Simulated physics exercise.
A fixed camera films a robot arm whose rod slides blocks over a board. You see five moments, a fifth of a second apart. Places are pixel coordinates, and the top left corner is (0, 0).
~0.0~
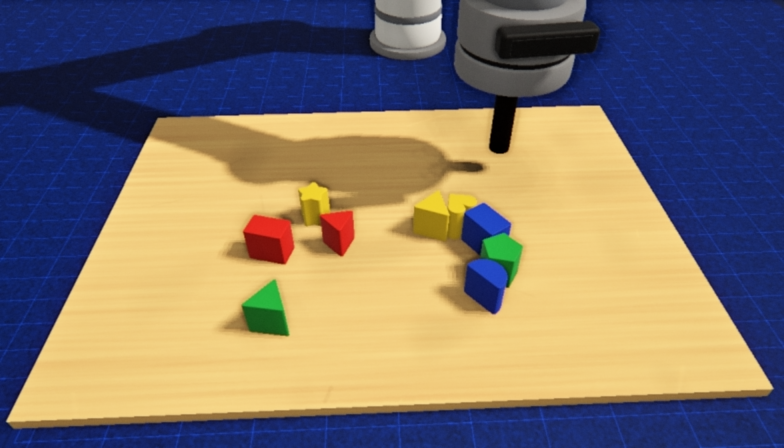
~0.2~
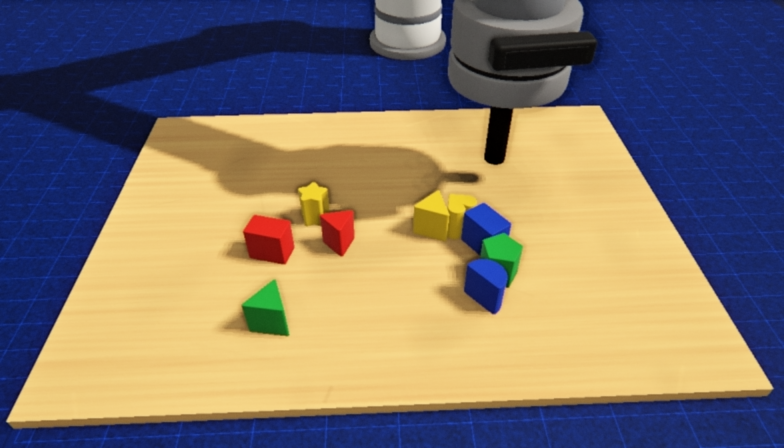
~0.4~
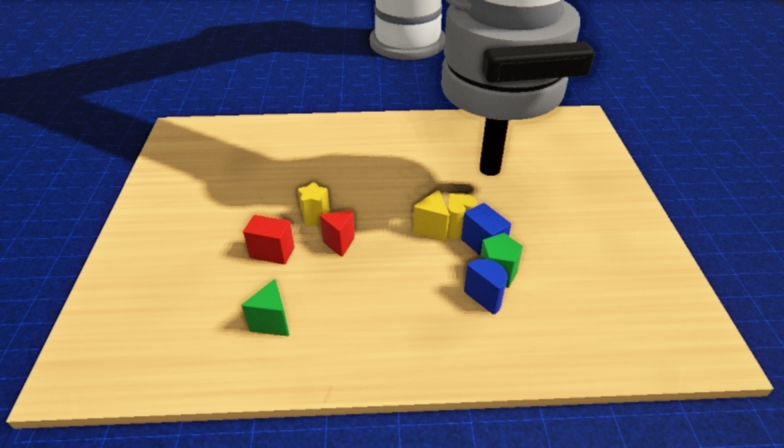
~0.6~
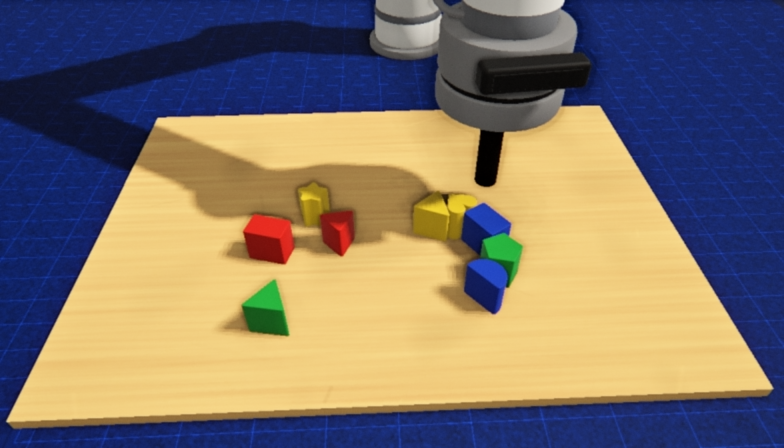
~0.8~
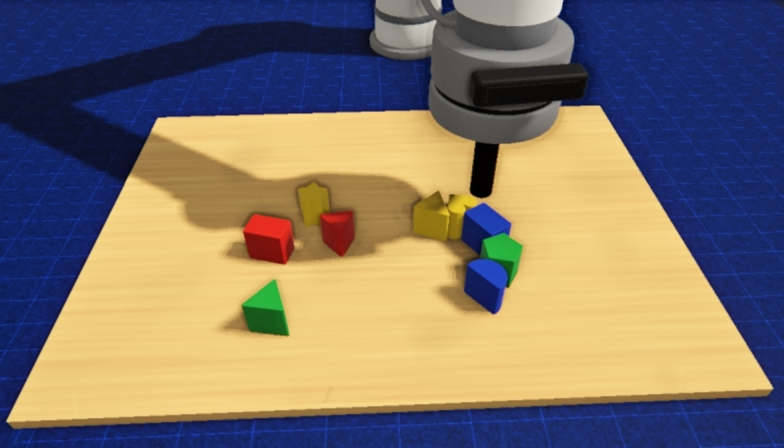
The video shows a robot arm with a black rod above a wooden board of red, yellow, green and blue blocks. The rod moves slowly toward the viewer and slightly left, nearing the right-hand cluster, while the blocks stay still.
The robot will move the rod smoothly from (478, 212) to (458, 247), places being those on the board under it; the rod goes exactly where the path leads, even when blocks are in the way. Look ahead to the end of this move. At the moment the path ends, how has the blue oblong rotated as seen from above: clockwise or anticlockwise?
From overhead, the rotation is counterclockwise.
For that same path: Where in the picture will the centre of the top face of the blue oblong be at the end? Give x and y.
It will end up at (489, 233).
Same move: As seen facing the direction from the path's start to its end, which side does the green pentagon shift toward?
That's a shift to the left.
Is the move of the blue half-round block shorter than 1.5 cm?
In short: Yes.
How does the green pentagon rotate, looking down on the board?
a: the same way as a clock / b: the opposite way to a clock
That would be a.
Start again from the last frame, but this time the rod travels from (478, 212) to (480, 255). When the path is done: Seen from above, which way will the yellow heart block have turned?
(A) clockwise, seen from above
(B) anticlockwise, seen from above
My pick is A.
On the path given first. Halfway along, rod (470, 209); yellow triangular block (427, 207), turned 35° clockwise; yellow heart block (450, 213), turned 15° clockwise; blue oblong (489, 225), turned 25° anticlockwise; green pentagon (508, 252), turned 15° clockwise.
At the end, rod (460, 227); yellow triangular block (423, 209), turned 55° clockwise; yellow heart block (438, 226), turned 60° clockwise; blue oblong (489, 233), turned 75° anticlockwise; blue half-round block still; green pentagon (514, 255), turned 30° clockwise.
